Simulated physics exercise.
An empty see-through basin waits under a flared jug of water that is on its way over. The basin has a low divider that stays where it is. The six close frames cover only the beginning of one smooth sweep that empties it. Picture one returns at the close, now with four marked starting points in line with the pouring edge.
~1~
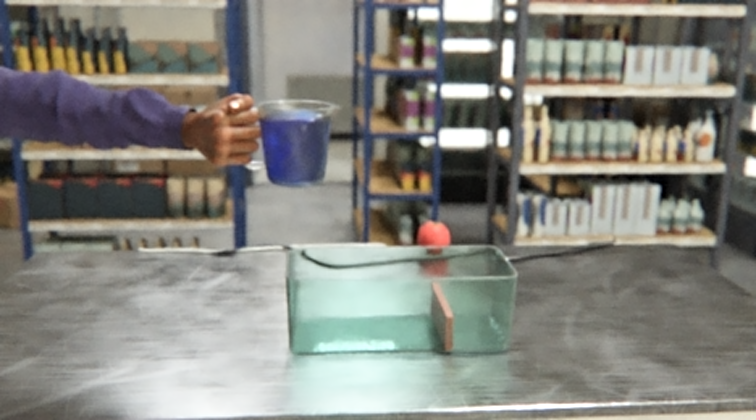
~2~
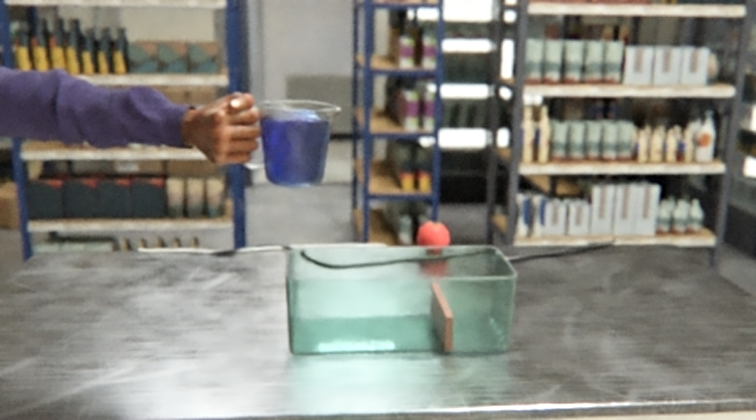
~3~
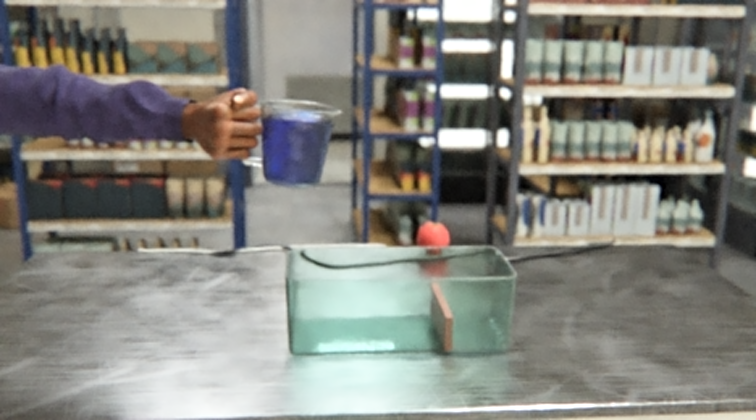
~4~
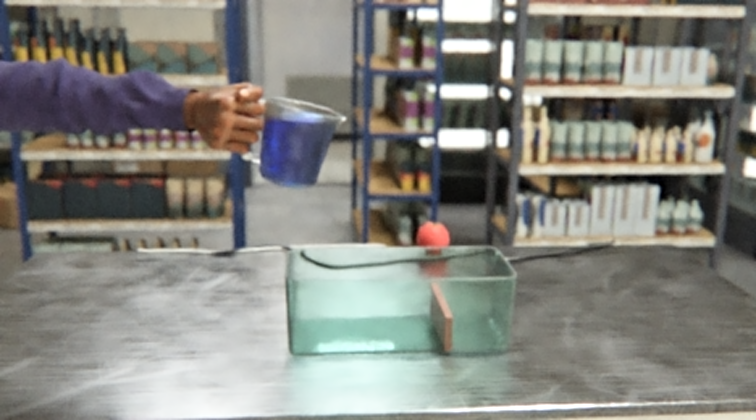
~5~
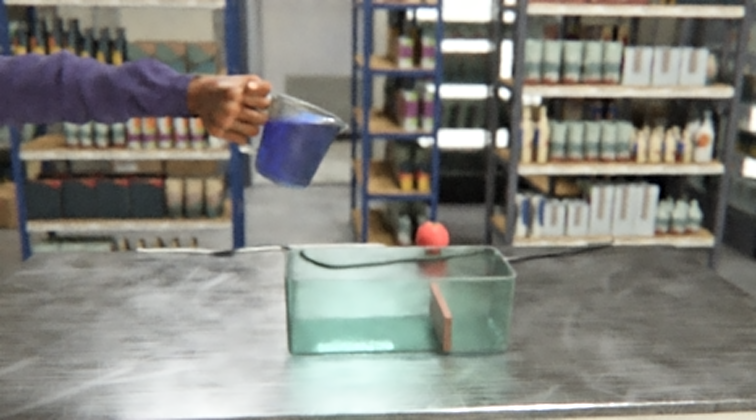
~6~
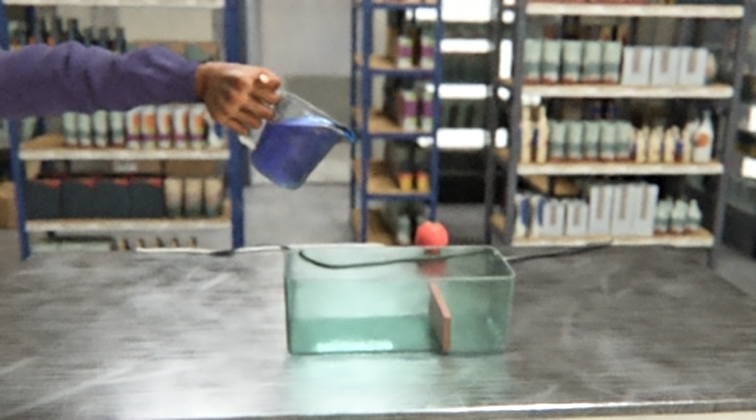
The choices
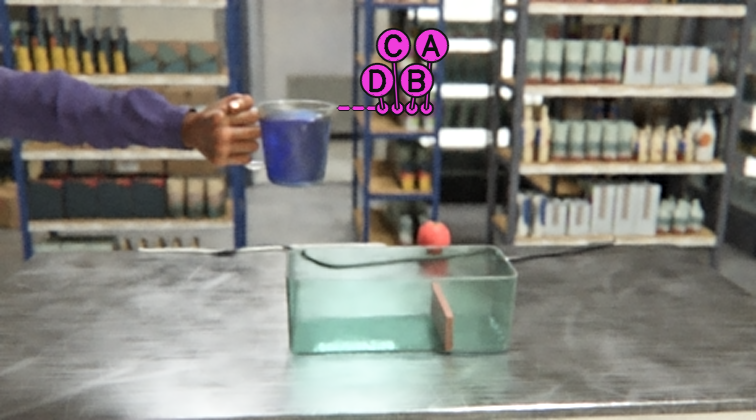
A flared jug of blue liquid, held upright by a purple-sleeved arm above a see-through basin, tilted steadily to the right until the liquid just slipped over its lip.
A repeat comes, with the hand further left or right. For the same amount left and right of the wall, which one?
Choose C.
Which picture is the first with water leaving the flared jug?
Picture 6.
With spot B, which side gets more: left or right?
The right side.
In magenta, A at (426, 108); B at (411, 108); C at (397, 108); D at (382, 108).
Choosing A, about 23 % ends left of the wall and 72 % right of it; 4 % is lost outside.
Choosing B, about 28 % ends left of the wall and 70 % right of it; 3 % is lost outside.
Choosing C, about 49 % ends left of the wall and 49 % right of it.
Choosing D, about 78 % ends left of the wall and 18 % right of it; 4 % is lost outside.
